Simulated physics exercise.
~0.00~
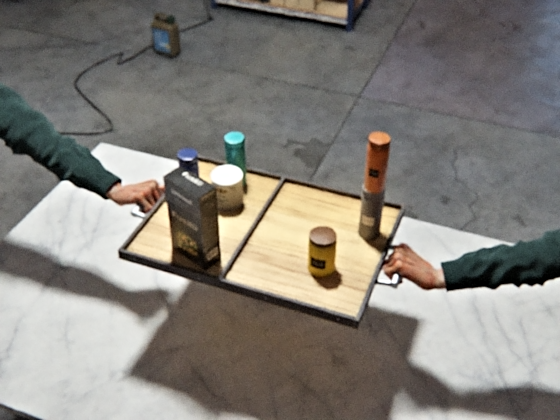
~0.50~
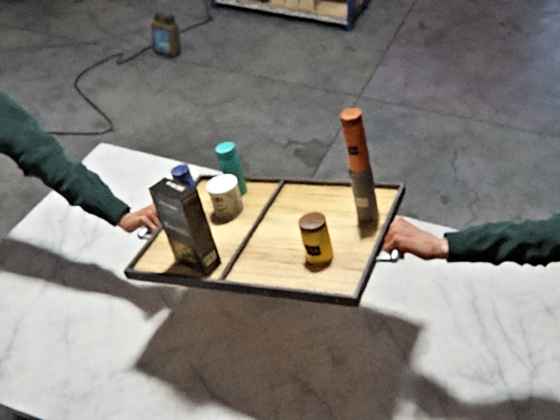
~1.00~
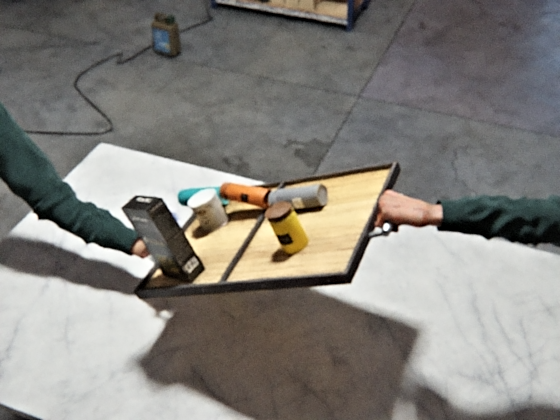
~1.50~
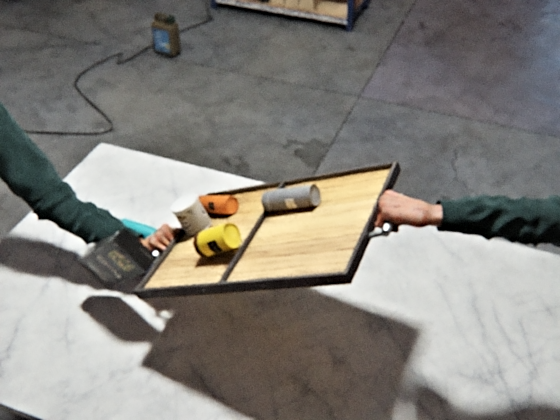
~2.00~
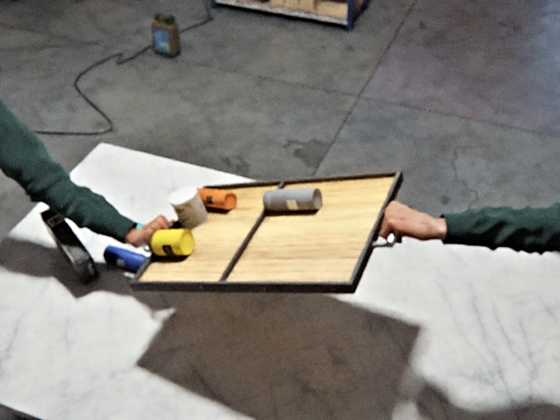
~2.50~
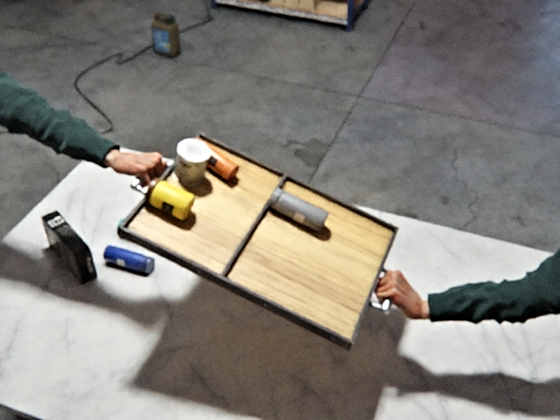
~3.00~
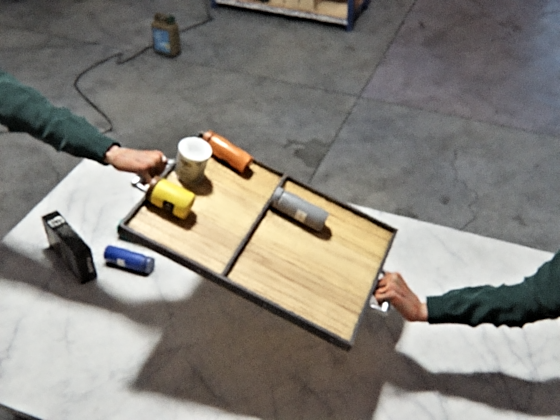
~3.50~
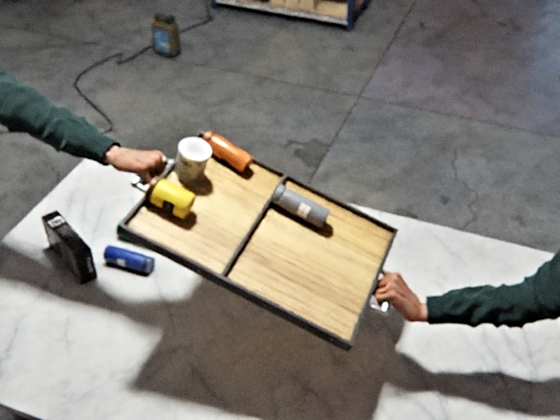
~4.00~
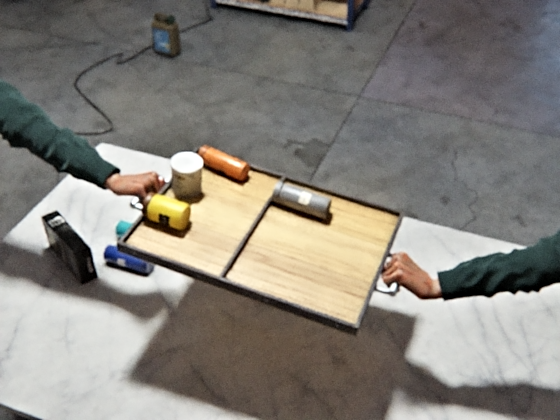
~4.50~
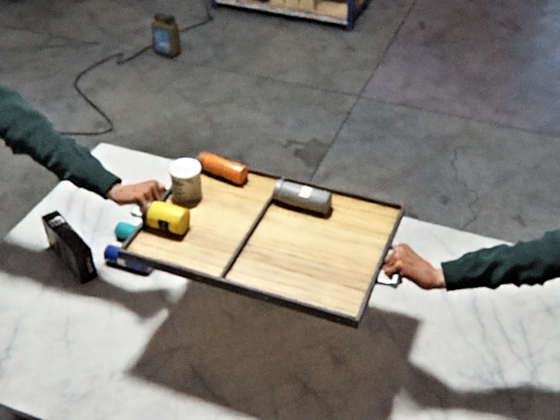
Two hands in green sleeves hold a divided wooden tray above a white marble table on a grey concrete floor, seen from above. A black packet, blue and turquoise shakers and a white tin stand on the left, with a yellow jar and stacked orange and grey shakers on the right. The tray tips left side down, the stack topples, and the blue and turquoise shakers and then the packet go off the left edge. It tilts right, then levels. The orange, grey and yellow containers lie on the tray, the white tin still upright near the left hand.
